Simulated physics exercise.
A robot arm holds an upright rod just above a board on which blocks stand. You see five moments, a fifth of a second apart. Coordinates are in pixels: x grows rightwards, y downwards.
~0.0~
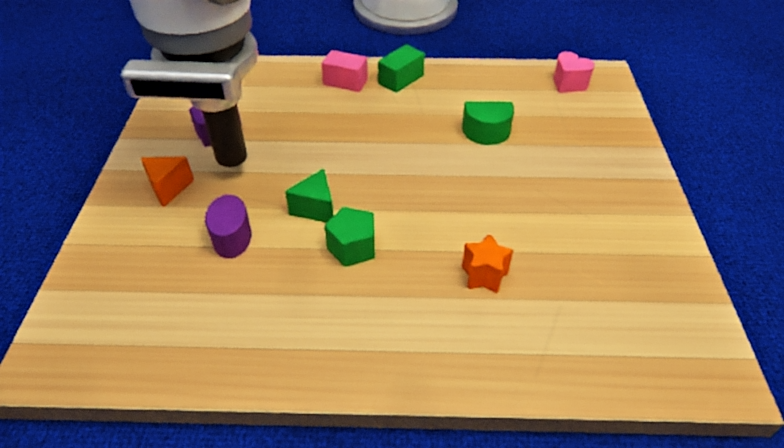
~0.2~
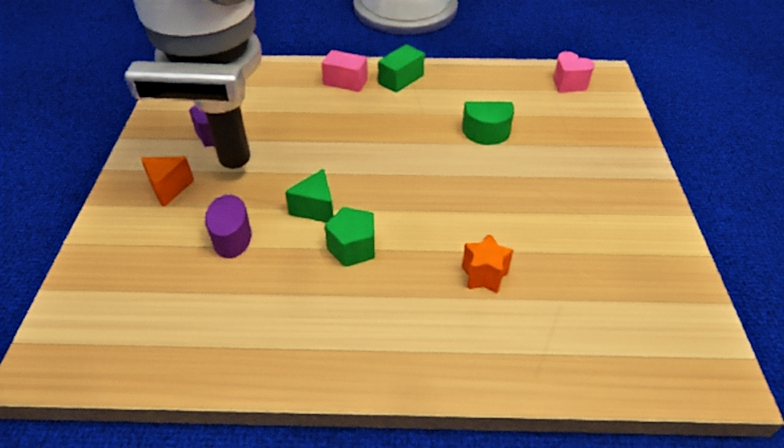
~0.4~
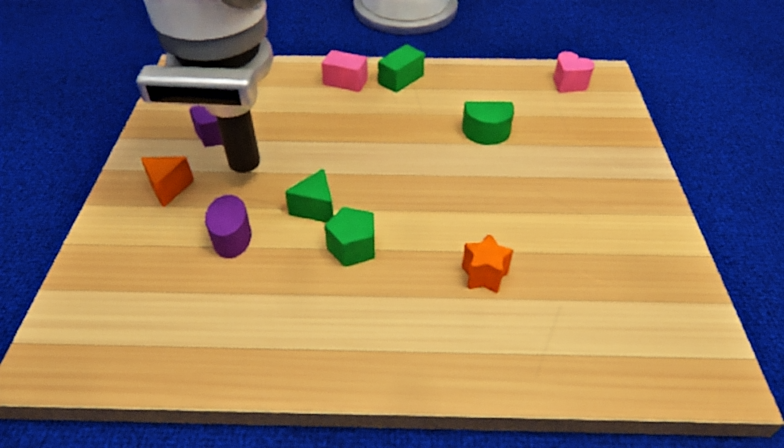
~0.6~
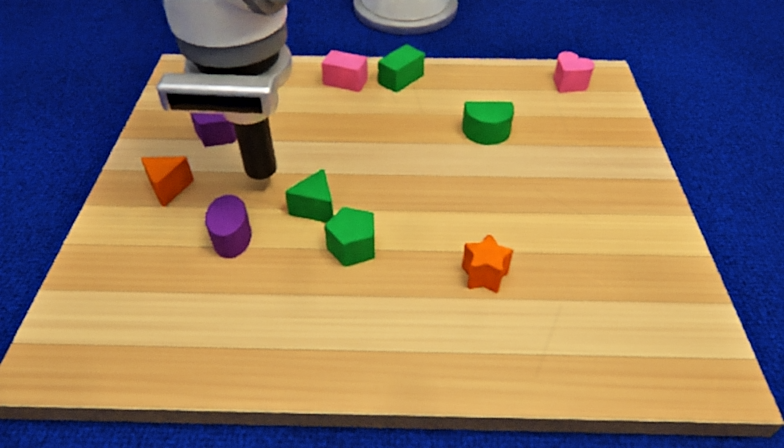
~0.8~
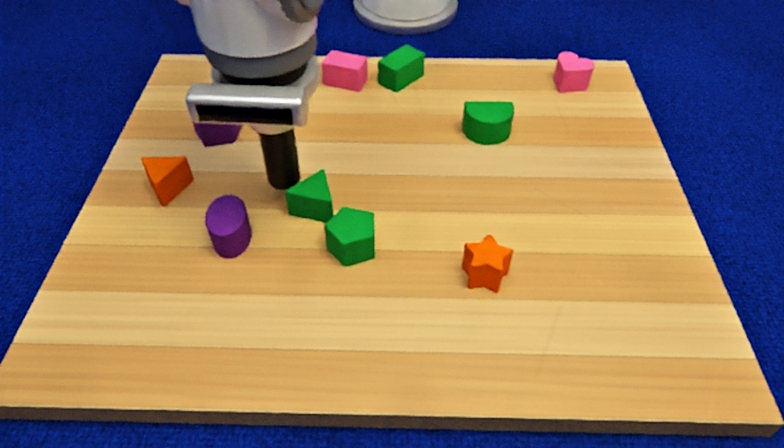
On a wooden board scattered with coloured blocks, a robot arm's dark rod moves right and slightly nearer, beside a green triangle.
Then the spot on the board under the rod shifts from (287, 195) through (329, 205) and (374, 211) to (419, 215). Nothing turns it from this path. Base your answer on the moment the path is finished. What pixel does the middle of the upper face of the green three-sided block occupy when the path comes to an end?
Expect it around (413, 215).
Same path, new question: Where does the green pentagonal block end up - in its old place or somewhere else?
It ends up somewhere else.
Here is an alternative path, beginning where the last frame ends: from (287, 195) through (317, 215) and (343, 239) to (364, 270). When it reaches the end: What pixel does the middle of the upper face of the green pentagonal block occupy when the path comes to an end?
The top centre is at (402, 260).
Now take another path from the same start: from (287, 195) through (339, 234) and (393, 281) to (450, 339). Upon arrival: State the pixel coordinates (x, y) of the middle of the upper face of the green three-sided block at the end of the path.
I think it will end close to (381, 205).
What follows on the original path. One third of the way, rod (328, 191); green three-sided block (351, 196); green pentagonal block (360, 229), turned 30° clockwise.
Two thirds of the way, rod (374, 197); green three-sided block (394, 206), turned 15° clockwise; green pentagonal block (361, 230), turned 35° clockwise.
At the end, rod (420, 200); purple oval in place; green three-sided block (413, 215), turned 45° clockwise; green pentagonal block (361, 230), turned 35° clockwise.
